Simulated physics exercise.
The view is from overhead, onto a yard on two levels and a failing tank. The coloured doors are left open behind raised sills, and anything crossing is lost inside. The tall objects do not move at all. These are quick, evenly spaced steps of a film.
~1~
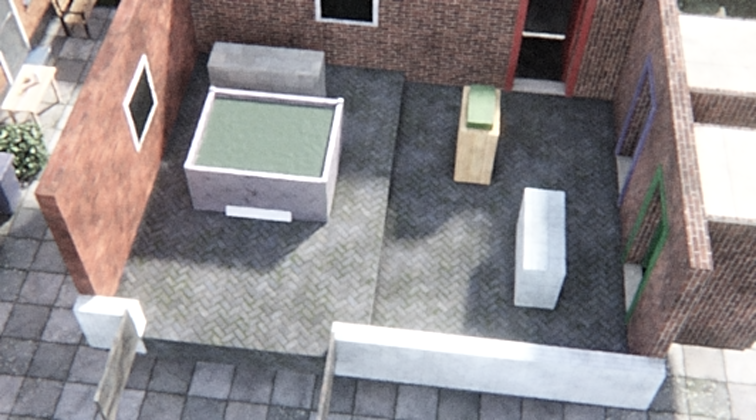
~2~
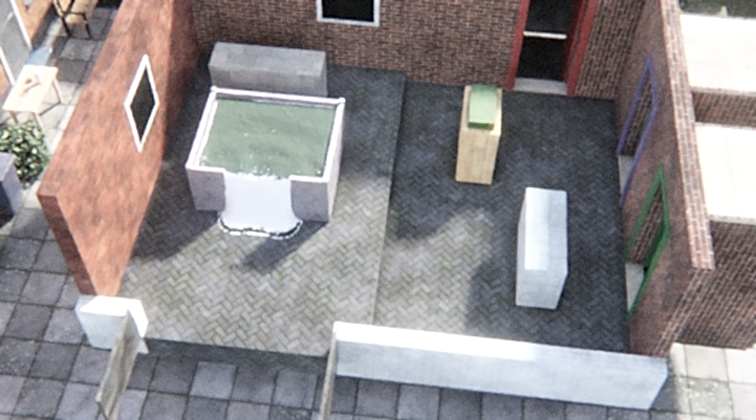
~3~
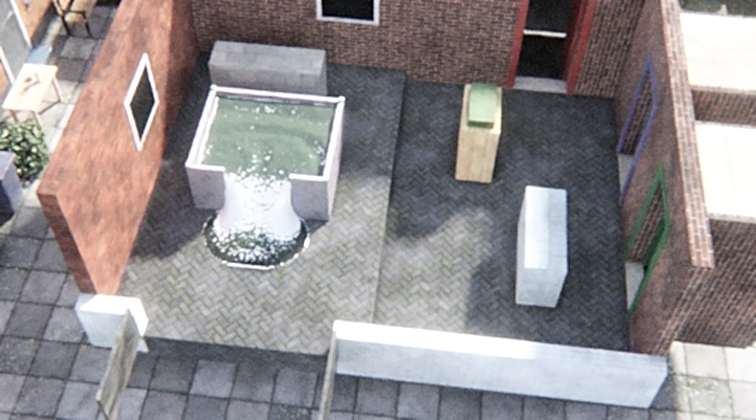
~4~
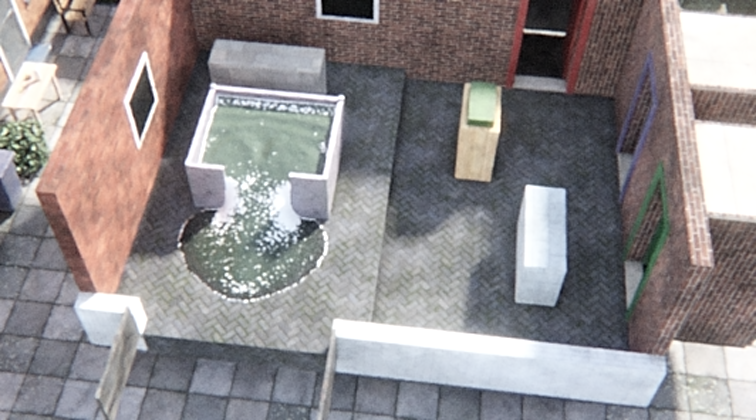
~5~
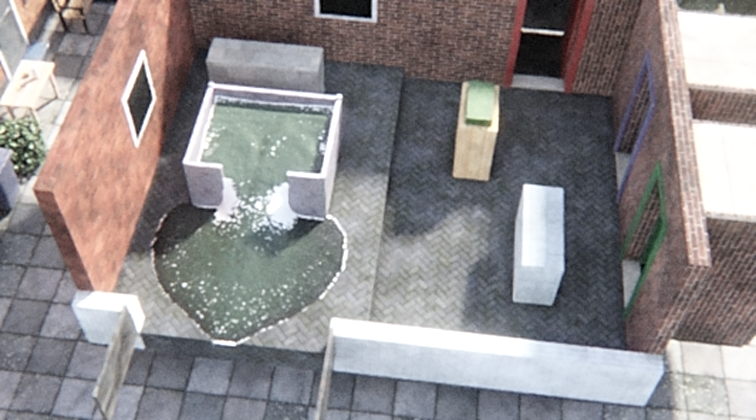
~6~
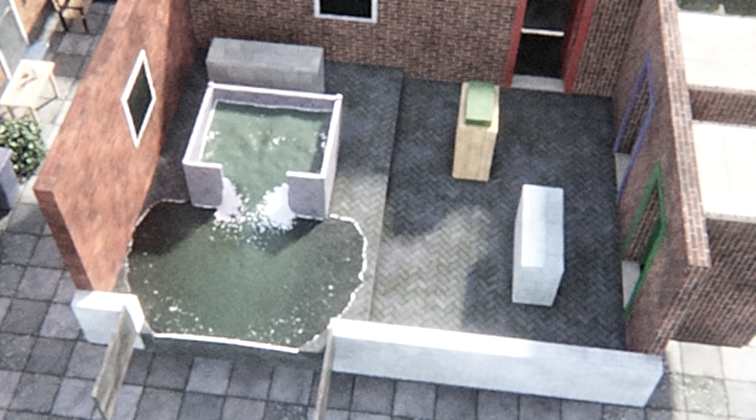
In a brick-walled yard seen from above, a square tank of still green water stands on the left, near two upright blocks. Its front opens and water gushes through the gap, foaming onto the paving, then fans into a widening dark pool that spreads to the low front wall.
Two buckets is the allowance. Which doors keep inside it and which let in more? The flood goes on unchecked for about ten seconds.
Here is how it goes: The blue door keeps inside it; the green door keeps inside it; the red door keeps inside it.
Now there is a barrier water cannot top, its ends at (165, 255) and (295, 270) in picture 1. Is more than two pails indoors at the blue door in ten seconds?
Looks like the blue door surpasses that amount here.
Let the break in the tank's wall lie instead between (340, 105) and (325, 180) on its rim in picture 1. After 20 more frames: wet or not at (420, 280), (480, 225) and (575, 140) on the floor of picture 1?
In turn: Under water, flooded, under water.
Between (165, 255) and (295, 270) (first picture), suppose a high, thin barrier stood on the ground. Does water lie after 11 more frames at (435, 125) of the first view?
Result at that point: Unwetted.
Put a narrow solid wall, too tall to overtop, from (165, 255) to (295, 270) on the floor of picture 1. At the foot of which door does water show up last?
Answer: The red door.
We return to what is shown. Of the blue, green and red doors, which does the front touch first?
It's the one in green.
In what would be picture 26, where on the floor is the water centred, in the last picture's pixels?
The centre of mass sits at about (273, 216).
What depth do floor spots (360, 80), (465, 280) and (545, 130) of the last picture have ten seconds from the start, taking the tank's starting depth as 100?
Estimate: 2, 2, 0 %.
A moment on, water covers 20 % of the floor; the blue door not reached, the green door not reached, the red door not reached.
Next, water covers 25 % of the floor; the blue door not reached, the green door not reached, the red door not reached.
Then, water covers 35 % of the floor; the blue door not reached, the green door wet at the sill, nothing in, the red door not reached.
Later, water covers 45 % of the floor; the blue door not reached, the green door wet at the sill, nothing in, the red door not reached.
In the end, water covers 55 % of the floor; the blue door wet at the sill, nothing in, the green door wet at the sill, nothing in, the red door not reached.
